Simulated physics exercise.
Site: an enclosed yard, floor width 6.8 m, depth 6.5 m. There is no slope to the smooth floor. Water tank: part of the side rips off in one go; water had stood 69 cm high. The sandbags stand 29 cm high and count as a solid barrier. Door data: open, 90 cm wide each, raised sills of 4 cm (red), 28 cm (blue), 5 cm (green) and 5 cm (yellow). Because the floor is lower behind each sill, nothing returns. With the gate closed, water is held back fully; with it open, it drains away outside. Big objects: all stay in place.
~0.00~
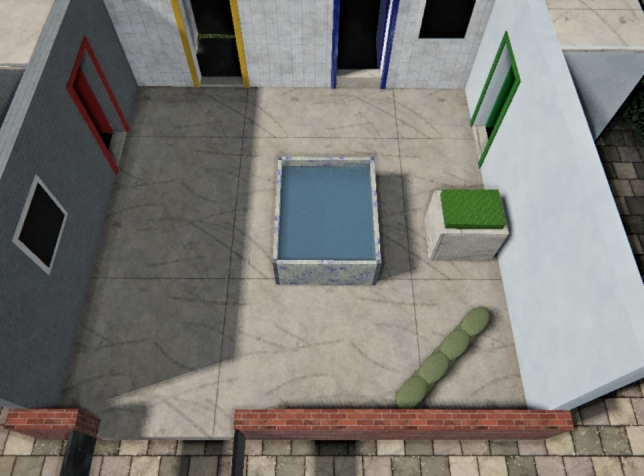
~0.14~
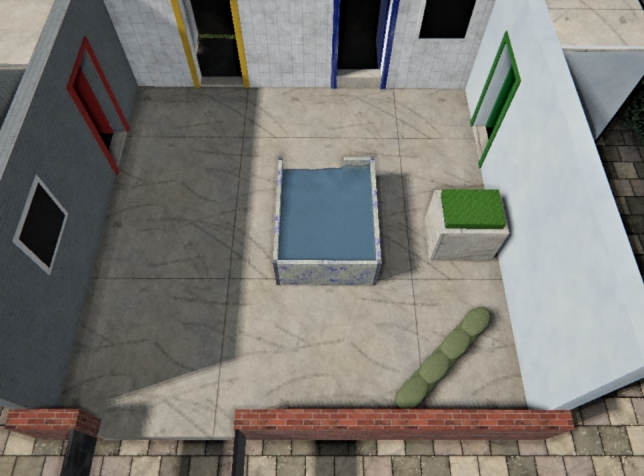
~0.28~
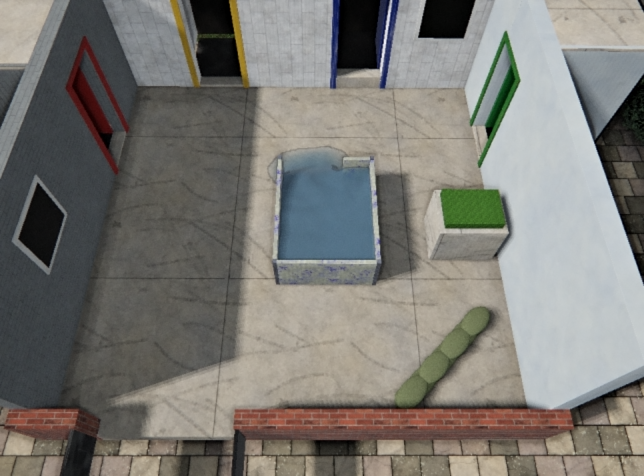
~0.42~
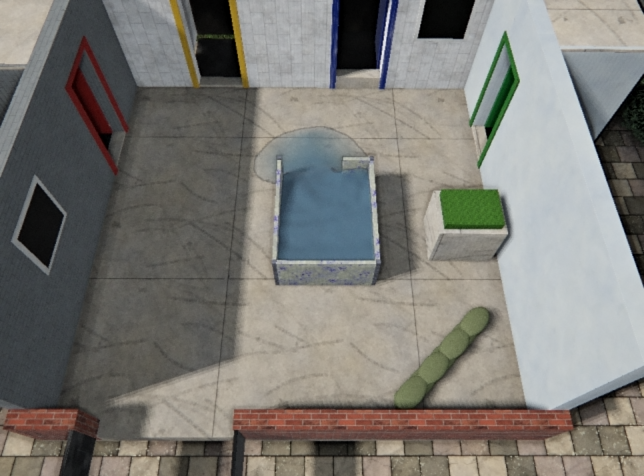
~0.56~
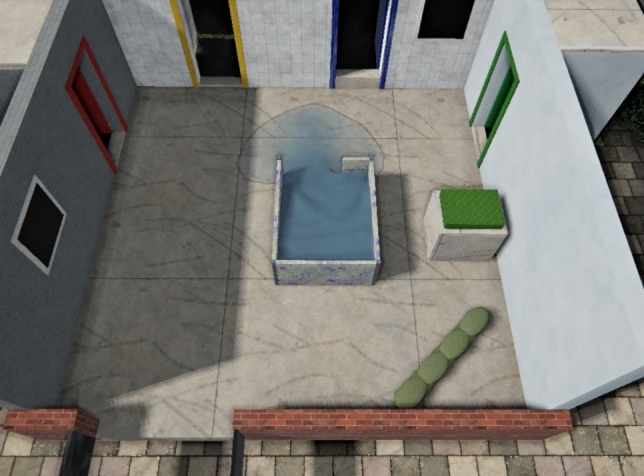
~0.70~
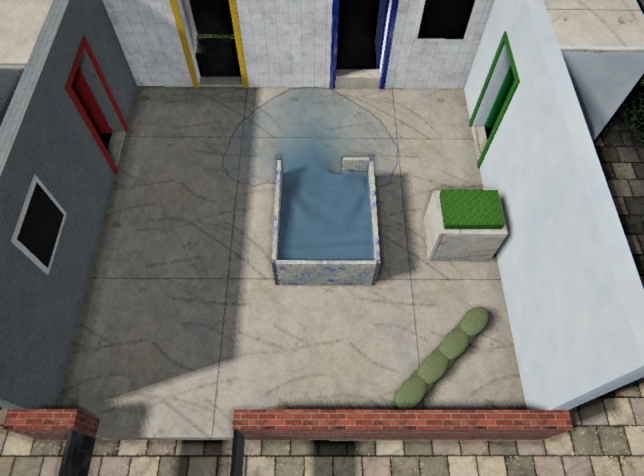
In a walled yard, a water tank's far side breaks open and water spreads across the floor.
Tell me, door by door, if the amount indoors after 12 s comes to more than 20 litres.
Door by door: The red door lets in more than 20 litres; the blue door lets in no more than 20 litres; the green door lets in more than 20 litres; the yellow door lets in more than 20 litres.
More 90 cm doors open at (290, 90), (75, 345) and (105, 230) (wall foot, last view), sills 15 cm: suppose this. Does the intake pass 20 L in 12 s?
Per doorway, in order: Sufficient / insufficient / insufficient.
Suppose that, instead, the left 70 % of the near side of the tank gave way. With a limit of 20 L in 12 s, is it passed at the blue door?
Relative to that limit, blue ends up on the low side.
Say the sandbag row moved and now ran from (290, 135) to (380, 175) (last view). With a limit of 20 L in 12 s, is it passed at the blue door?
Limit check - blue: Pass, within.
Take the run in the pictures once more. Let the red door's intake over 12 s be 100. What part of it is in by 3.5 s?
Fraction in by then: Around 5 per cent.
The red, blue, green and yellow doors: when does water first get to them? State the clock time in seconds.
So red at 2.6 s, blue at 0.8 s, green at 2.4 s, and yellow at 1.2 s.
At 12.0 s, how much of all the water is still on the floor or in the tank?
It comes to near 80 per cent.
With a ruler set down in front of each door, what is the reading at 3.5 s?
In centimetres, the red door has 9, the blue door 14, the green door 11 and the yellow door 10.
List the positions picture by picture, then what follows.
The first picture shows the water tank at (327, 210) is whole and still, 69 cm deep.
In the second picture, the front is at a hidden place, 0.6 m from the gap on the water tank's far side; 0.3 m2 of floor is under water; 69 cm left at the back of the water tank.
In the third picture, water pours out on the water tank's far side and has run 0.9 m, to (338, 153); typically 11 cm deep outside, 69 cm at the water tank's back.
In the fourth picture, the front is at (322, 129), 1.4 m from the gap on the water tank's far side; 2.0 m2 of floor is under water; 68 cm left at the back of the water tank.
In the fifth picture, the front is at (325, 109), 1.9 m from the gap on the water tank's far side; 3.5 m2 of floor is under water; 62 cm left at the back of the water tank.
In the sixth picture, the front is at (295, 89), 2.5 m from the gap on the water tank's far side; 5.1 m2 of floor is under water; 58 cm left at the back of the water tank.
After 1.4 s water covers 20 % of the floor and is deepest (36 cm) near (302, 182); red door not reached, blue door 23 cm at the sill, 0 L in, green door not reached, yellow door 13 cm at the sill, 1 L in.
After 2.2 s water covers 25 % of the floor and is deepest (34 cm) near (138, 88); red door not reached, blue door 25 cm at the sill, 0 L in, green door not reached, yellow door 15 cm at the sill, 35 L in.
After 3.5 s water covers 35 % of the floor and is deepest (24 cm) near (136, 94); red door 9 cm at the sill, 2 L in, blue door 14 cm at the sill, 1 L in, green door 11 cm at the sill, 8 L in, yellow door 10 cm at the sill, 73 L in.
After 7.0 s water covers 75 % of the floor and is deepest (12 cm) near (475, 216); red door 8 cm at the sill, 45 L in, blue door 7 cm at the sill, 1 L in, green door 8 cm at the sill, 45 L in, yellow door 7 cm at the sill, 96 L in.
After 12.0 s water covers 95 % of the floor and is deepest (6 cm) near (373, 215); red door 5 cm at the sill, 60 L in, blue door 5 cm at the sill, 1 L in, green door 6 cm at the sill, 55 L in, yellow door 5 cm at the sill, 102 L in.
